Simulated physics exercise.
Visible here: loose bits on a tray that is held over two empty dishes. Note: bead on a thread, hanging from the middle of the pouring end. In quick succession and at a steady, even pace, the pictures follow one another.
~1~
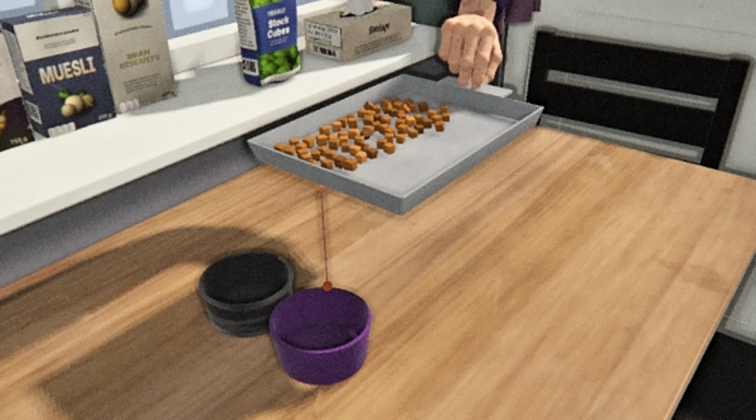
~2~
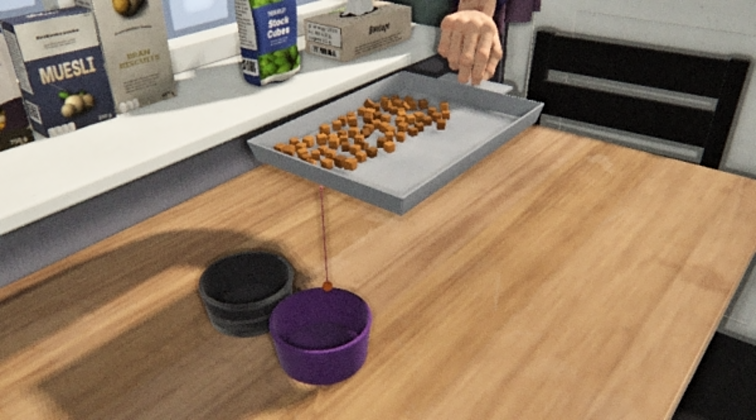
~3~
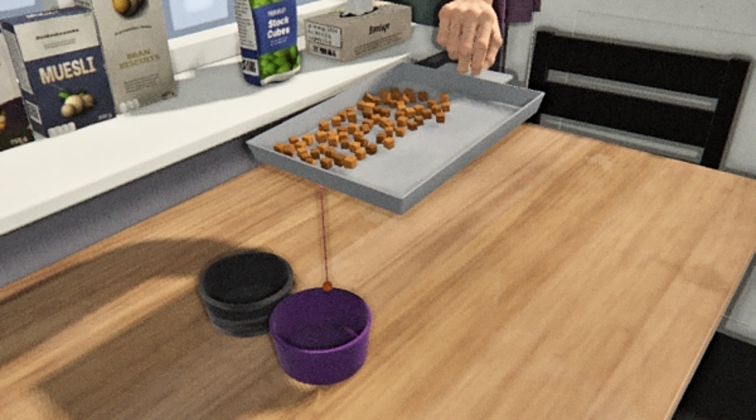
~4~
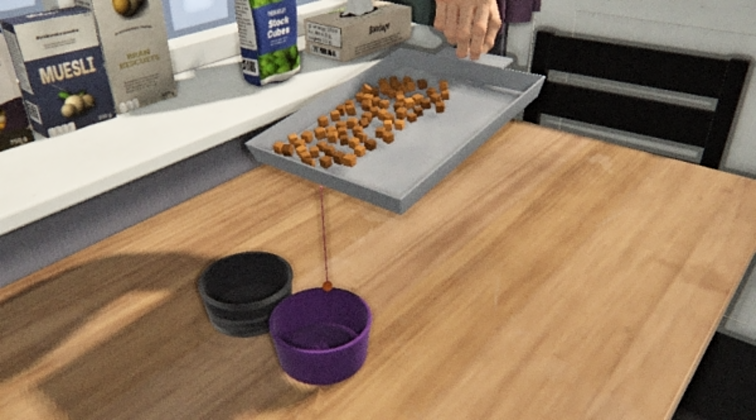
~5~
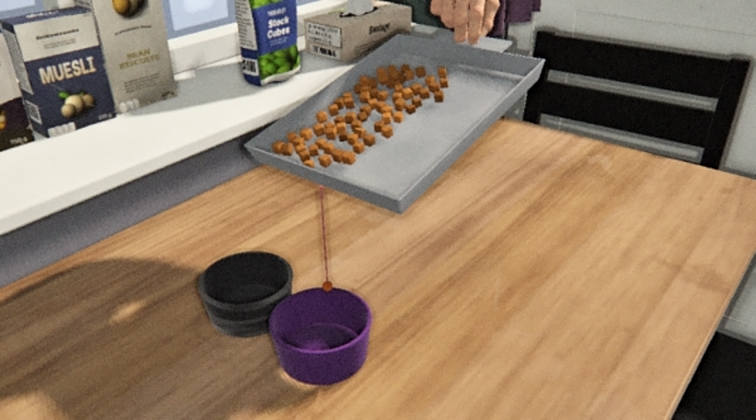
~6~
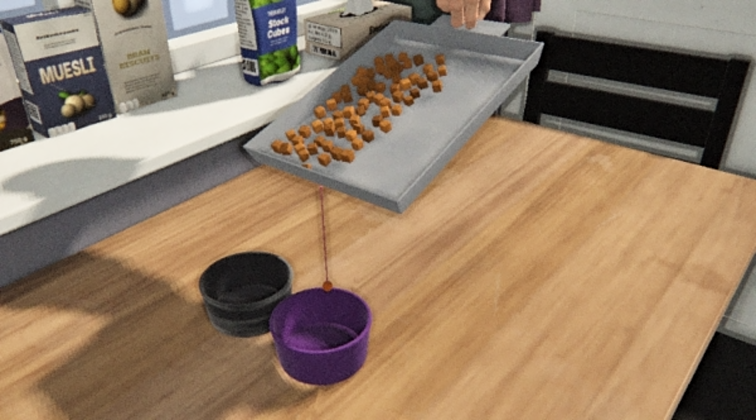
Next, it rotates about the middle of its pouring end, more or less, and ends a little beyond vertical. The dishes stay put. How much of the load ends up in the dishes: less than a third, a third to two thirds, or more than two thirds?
A third to two thirds.
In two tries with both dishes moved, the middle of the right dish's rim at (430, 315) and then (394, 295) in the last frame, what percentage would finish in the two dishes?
It would be roughly 0 per cent, followed by roughly 0 per cent.
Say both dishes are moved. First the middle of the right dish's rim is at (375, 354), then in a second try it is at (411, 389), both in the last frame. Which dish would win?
In order: The left-hand one. Then: The left-hand one.
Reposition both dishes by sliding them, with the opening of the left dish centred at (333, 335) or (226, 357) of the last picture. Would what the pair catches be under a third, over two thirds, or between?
Try 1 - under a third; try 2 - under a third.
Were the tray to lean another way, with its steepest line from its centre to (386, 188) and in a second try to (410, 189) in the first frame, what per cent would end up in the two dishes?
I'd say some 30 in a hundred at first, then 10 in a hundred.
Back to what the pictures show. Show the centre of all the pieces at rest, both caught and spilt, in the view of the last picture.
Centre at rest: Close to (262, 342).
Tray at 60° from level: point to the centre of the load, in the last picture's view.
Close to (301, 146).
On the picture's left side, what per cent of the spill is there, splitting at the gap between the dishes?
Close to 80 in a hundred.
Soon, tray tipped steeply; nearly all on the tray; a stray few in the air.
A while on, tray tipped right over; nearly all on the tray; a stray few outside both.
Towards the end, tray tipped past a quarter turn; about a quarter in the right dish; about a quarter in the left dish; about half outside both.
Finally, tray tipped past a quarter turn; about a quarter in the right dish; about a quarter in the left dish; about half outside both.
